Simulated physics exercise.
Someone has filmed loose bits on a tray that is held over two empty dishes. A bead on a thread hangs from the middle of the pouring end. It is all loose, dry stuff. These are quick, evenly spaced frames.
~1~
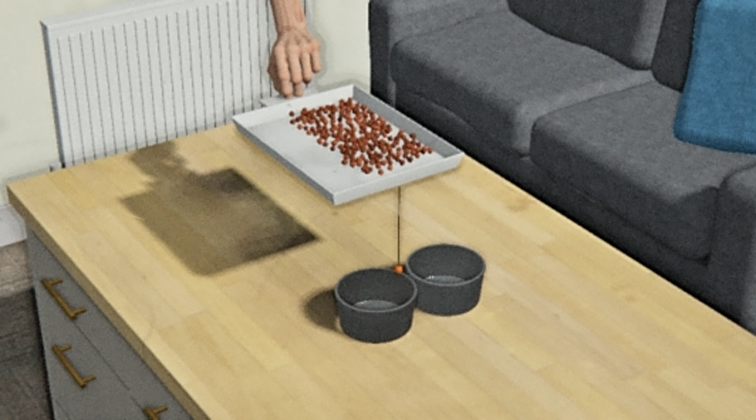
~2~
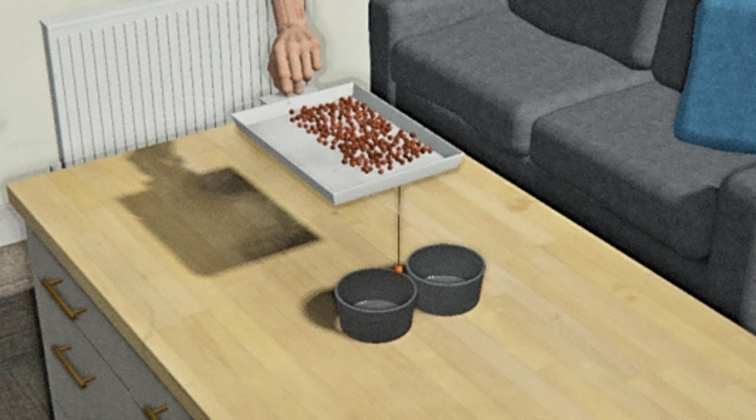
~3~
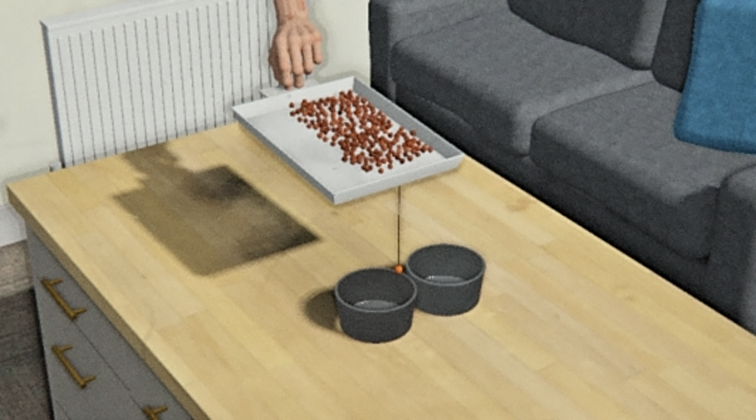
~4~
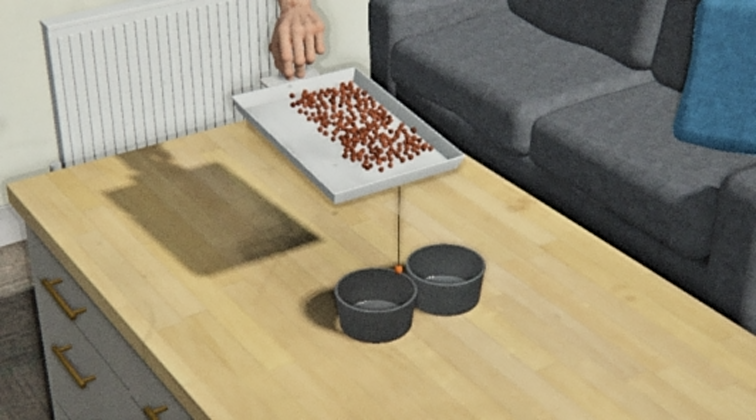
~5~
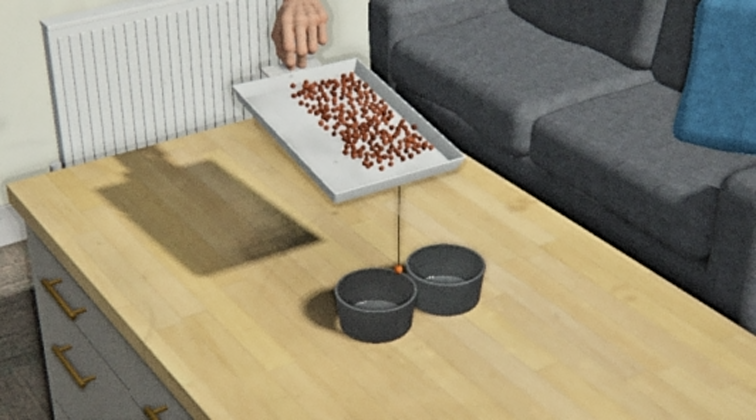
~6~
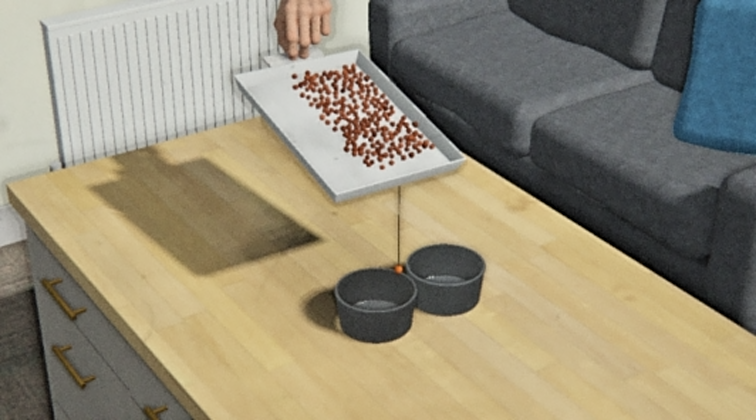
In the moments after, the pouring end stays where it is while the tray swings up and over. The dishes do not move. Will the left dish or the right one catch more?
More goes to the right dish.
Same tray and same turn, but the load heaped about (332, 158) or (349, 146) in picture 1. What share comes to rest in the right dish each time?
In turn 30 and 30 in a hundred.
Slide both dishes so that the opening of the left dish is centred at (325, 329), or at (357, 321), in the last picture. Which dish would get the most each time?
At the first place the right dish, at the second right.
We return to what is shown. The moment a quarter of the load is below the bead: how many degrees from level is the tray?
At some 105 degrees.
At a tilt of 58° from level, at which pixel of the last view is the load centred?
Near (422, 156).
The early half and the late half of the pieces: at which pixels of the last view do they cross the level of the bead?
First near (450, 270), later near (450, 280).
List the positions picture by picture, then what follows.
In the first frame, corners of the pouring end near (335, 191) and (457, 153), level; middle of the load near (353, 135), clay pellets; left dish near (398, 322); right dish near (468, 295); bead on its thread near (398, 269).
In the second frame, corners of the pouring end near (335, 191) and (457, 153), level; middle of the load near (353, 134).
In the third frame, corners of the pouring end near (336, 190) and (458, 154), tipped barely, lowest at the right corner; middle of the load near (353, 130).
In the fourth frame, corners of the pouring end near (336, 190) and (458, 155), tipped a little, lowest at the right corner; middle of the load near (353, 125).
In the fifth frame, corners of the pouring end near (337, 190) and (459, 156), tipped a little, lowest at the right corner; middle of the load near (354, 119).
In the sixth frame, corners of the pouring end near (338, 190) and (460, 157), tipped a little, lowest at the right corner; middle of the load near (355, 114); left dish near (398, 322); right dish near (468, 295).
Shortly afterwards, tray tipped steeply; all but a few on the tray; only a few outside both; only a few in the air.
Next, tray tipped right over; the bulk on the tray; only a few in the left dish; a little in the right dish; a little outside both; a little in the air.
Some moments later, tray tipped past a quarter turn; only a few in the left dish; near a third in the right dish; near two thirds outside both.
In the end, tray tipped past a quarter turn; only a few in the left dish; near a third in the right dish; near two thirds outside both.
